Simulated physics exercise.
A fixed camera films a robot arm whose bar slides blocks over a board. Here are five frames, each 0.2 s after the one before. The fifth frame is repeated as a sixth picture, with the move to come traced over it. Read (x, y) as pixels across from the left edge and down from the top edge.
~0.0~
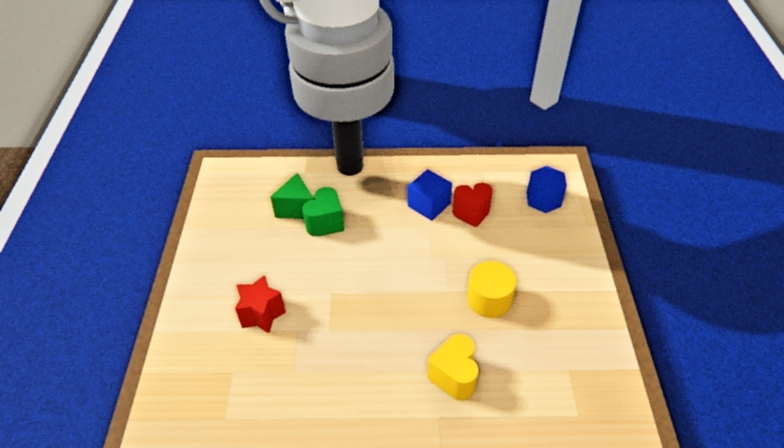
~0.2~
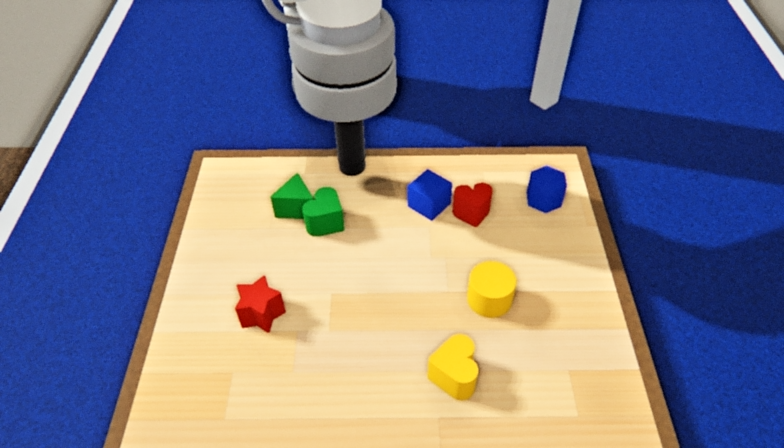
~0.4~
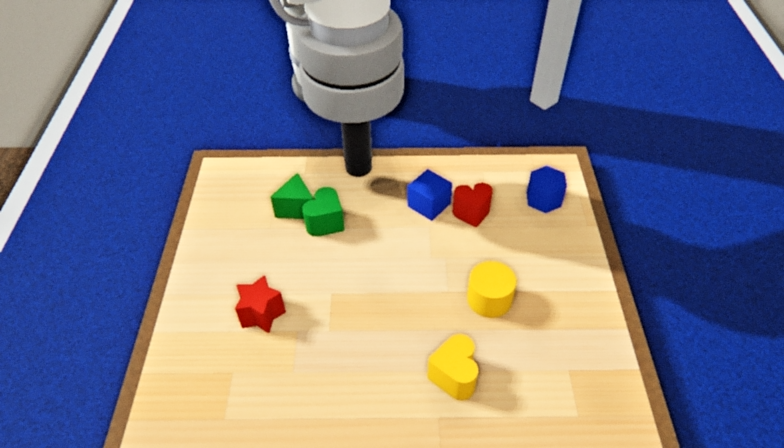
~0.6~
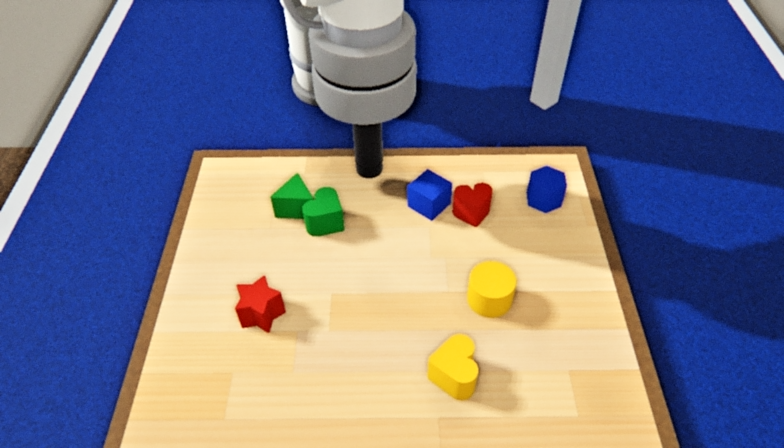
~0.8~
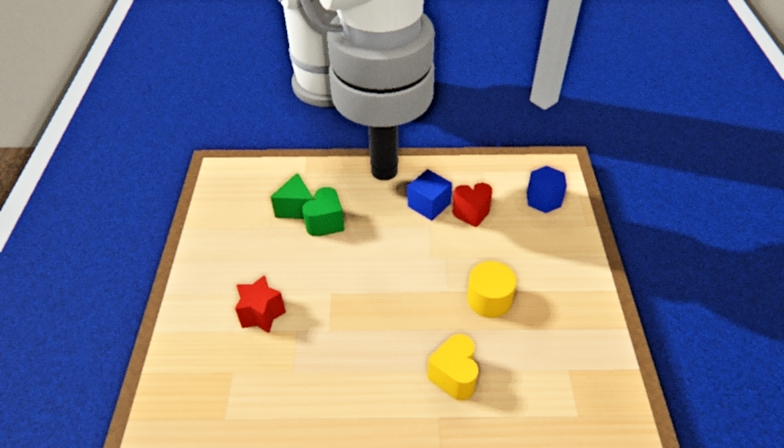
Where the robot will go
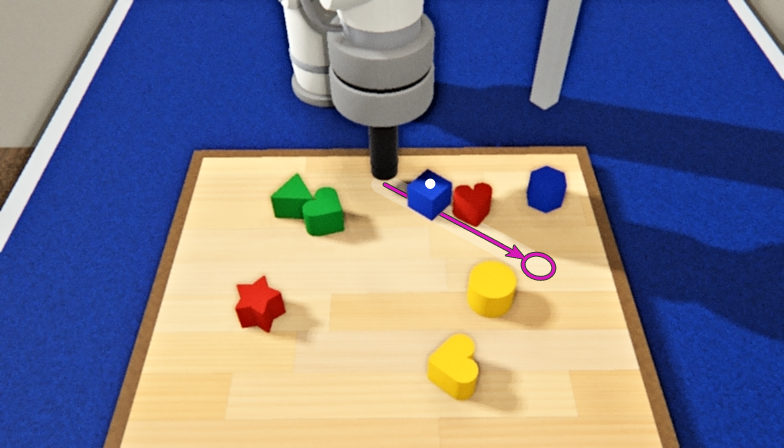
A robot arm's black bar slides a little right toward the blue cube, touching nothing.
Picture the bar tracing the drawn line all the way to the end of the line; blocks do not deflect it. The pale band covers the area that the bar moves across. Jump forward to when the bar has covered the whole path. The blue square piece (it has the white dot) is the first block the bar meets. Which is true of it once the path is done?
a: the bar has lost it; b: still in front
That would be a.
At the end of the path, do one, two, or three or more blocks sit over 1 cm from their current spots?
A pair of blocks is moved.
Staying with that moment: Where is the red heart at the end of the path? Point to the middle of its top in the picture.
I'd say the red heart ends with its top centre at (560, 199).
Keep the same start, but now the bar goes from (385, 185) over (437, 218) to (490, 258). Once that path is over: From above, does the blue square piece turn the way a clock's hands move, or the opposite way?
The answer is counter-clockwise.
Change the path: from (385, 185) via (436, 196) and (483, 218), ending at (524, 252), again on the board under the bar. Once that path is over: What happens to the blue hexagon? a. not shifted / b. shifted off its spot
a
Drawn move, straight from (385, 185) to (538, 266); the dot is on the blue square piece.
On the path given first. One third of the way, bar (434, 198); blue square piece (466, 193), turned 35° anticlockwise; red heart (502, 198), turned 20° clockwise.
Two thirds of the way, bar (486, 225); blue square piece (518, 208), turned 75° anticlockwise; red heart (548, 200), turned 20° clockwise.
At the end, bar (542, 254); blue square piece (538, 214), turned 95° anticlockwise; red heart (560, 199); yellow circular block still; blue hexagon (551, 177).
